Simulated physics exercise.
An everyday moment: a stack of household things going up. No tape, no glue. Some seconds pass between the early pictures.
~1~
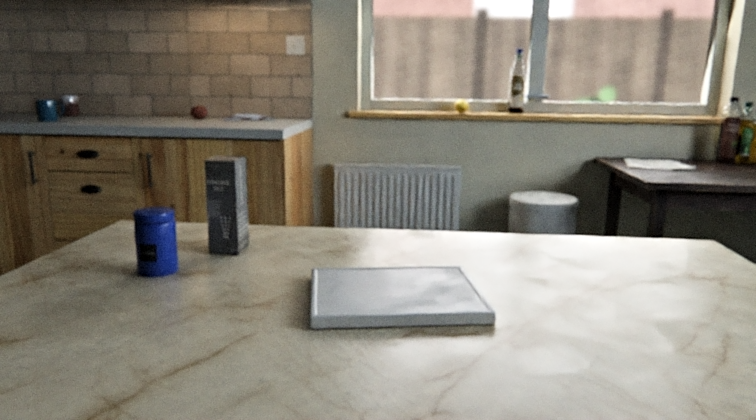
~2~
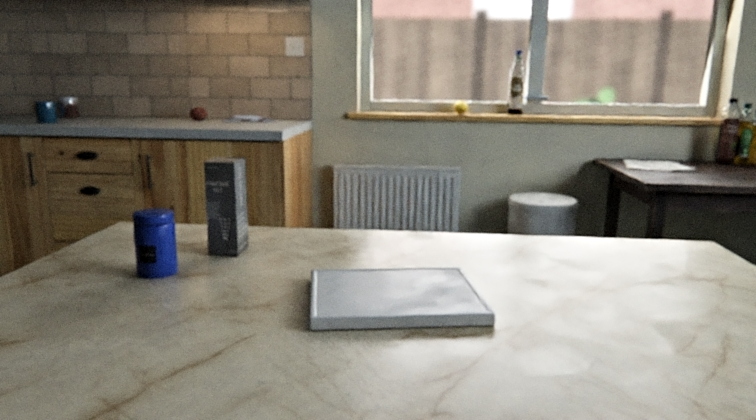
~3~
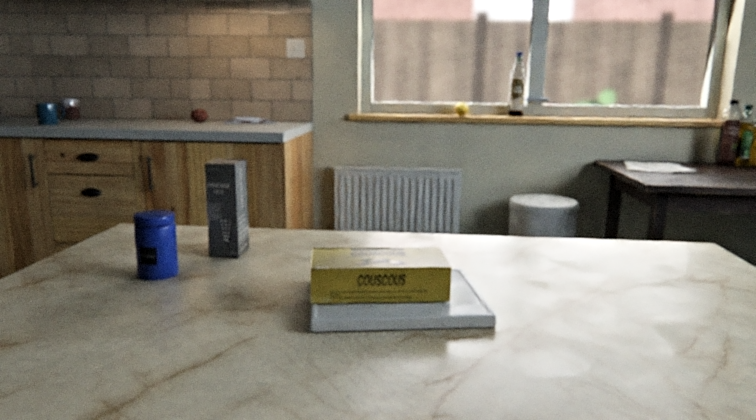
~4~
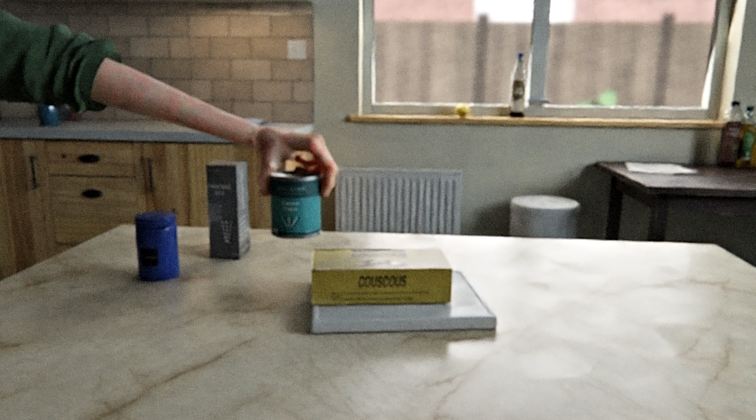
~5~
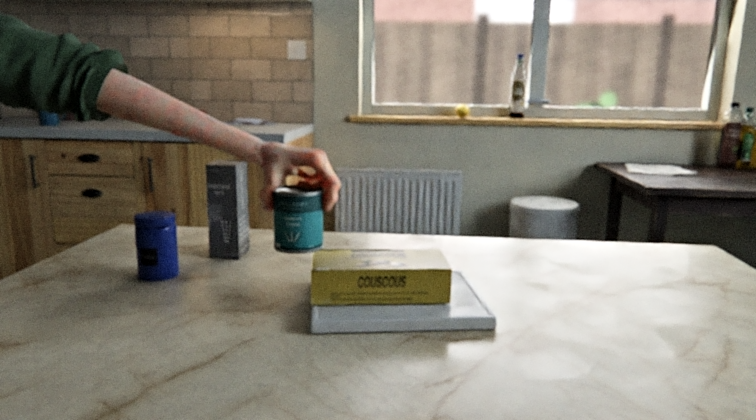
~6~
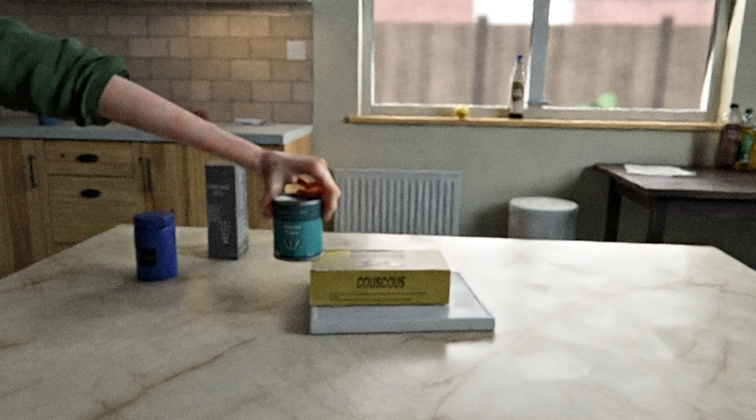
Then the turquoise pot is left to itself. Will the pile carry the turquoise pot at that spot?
In the end the pile loses its balance.
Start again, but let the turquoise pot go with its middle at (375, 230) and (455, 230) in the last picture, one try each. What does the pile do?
First try: It stays up; second try: It loses its balance.
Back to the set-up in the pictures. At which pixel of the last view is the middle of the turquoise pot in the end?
Around (249, 279).
Then, 0.30 s past the last view, turquoise pot now fallen.
Then, 0.40 s past the last view, things are still on the move.
Then, 2.00 s past the last view, nothing new.
Finally, fallen, turquoise pot; the other 4 still in place. Final places as the last picture's camera would see them, turquoise pot near (249, 278). The pile comes apart.
